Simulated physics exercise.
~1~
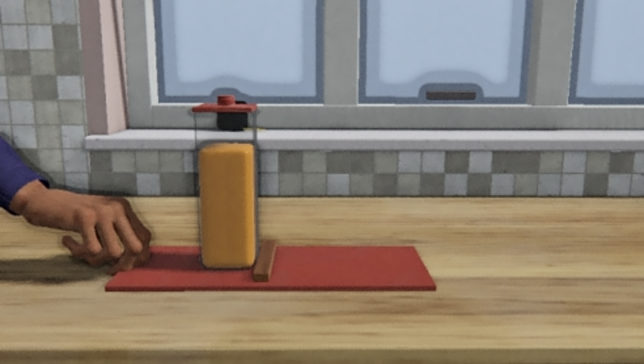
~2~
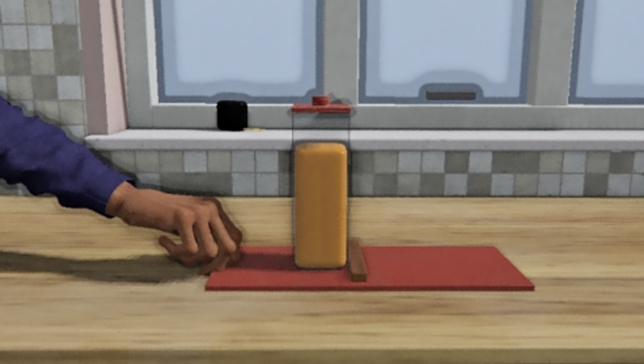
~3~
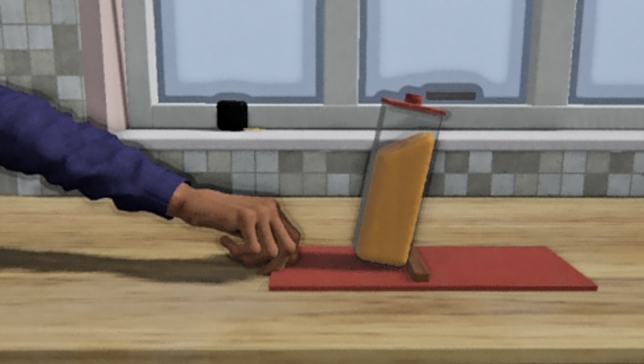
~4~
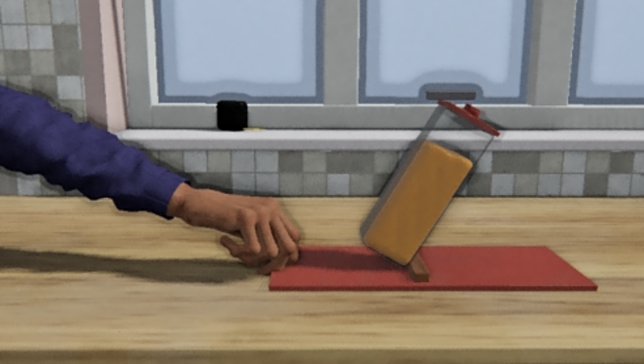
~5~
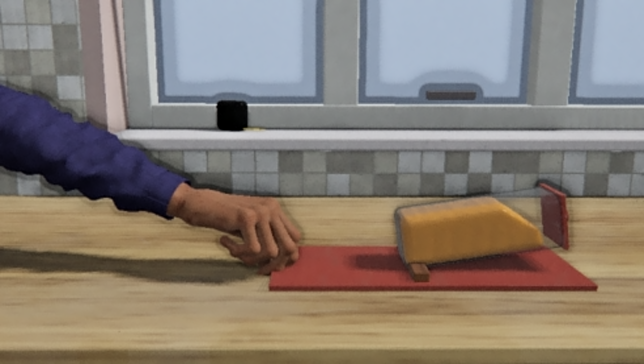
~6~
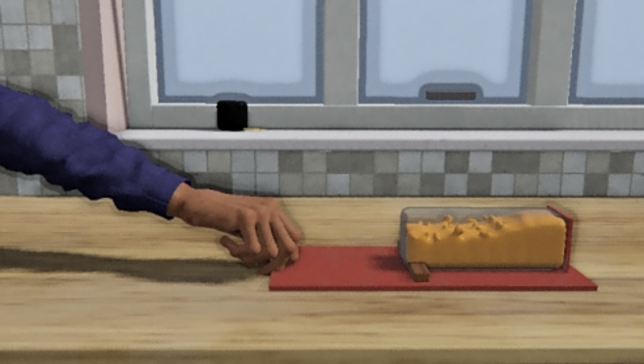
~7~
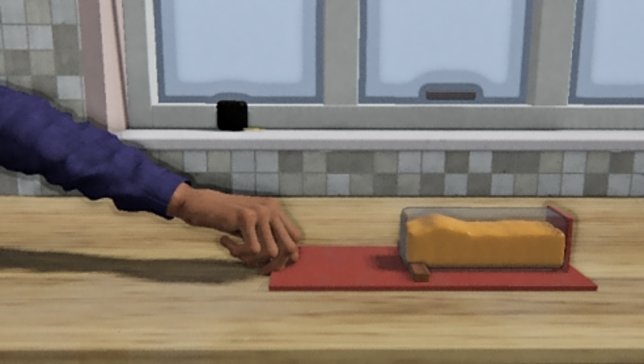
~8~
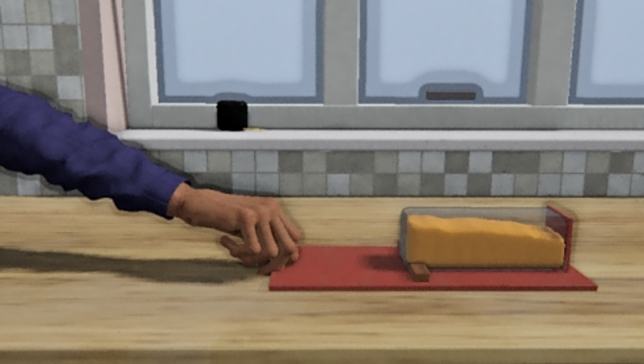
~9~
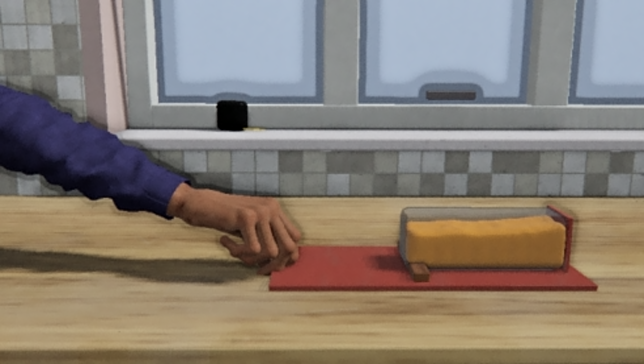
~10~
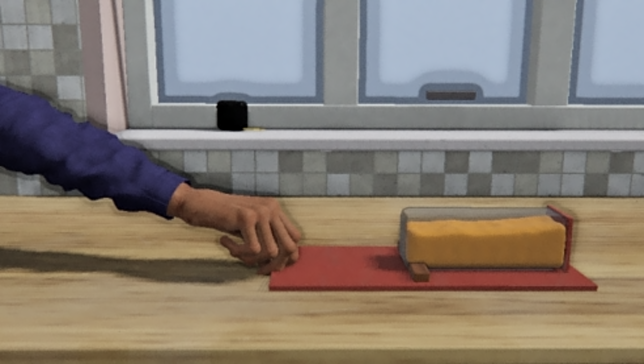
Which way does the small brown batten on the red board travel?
The batten travels to the right, carried along with the red board until the board stops.
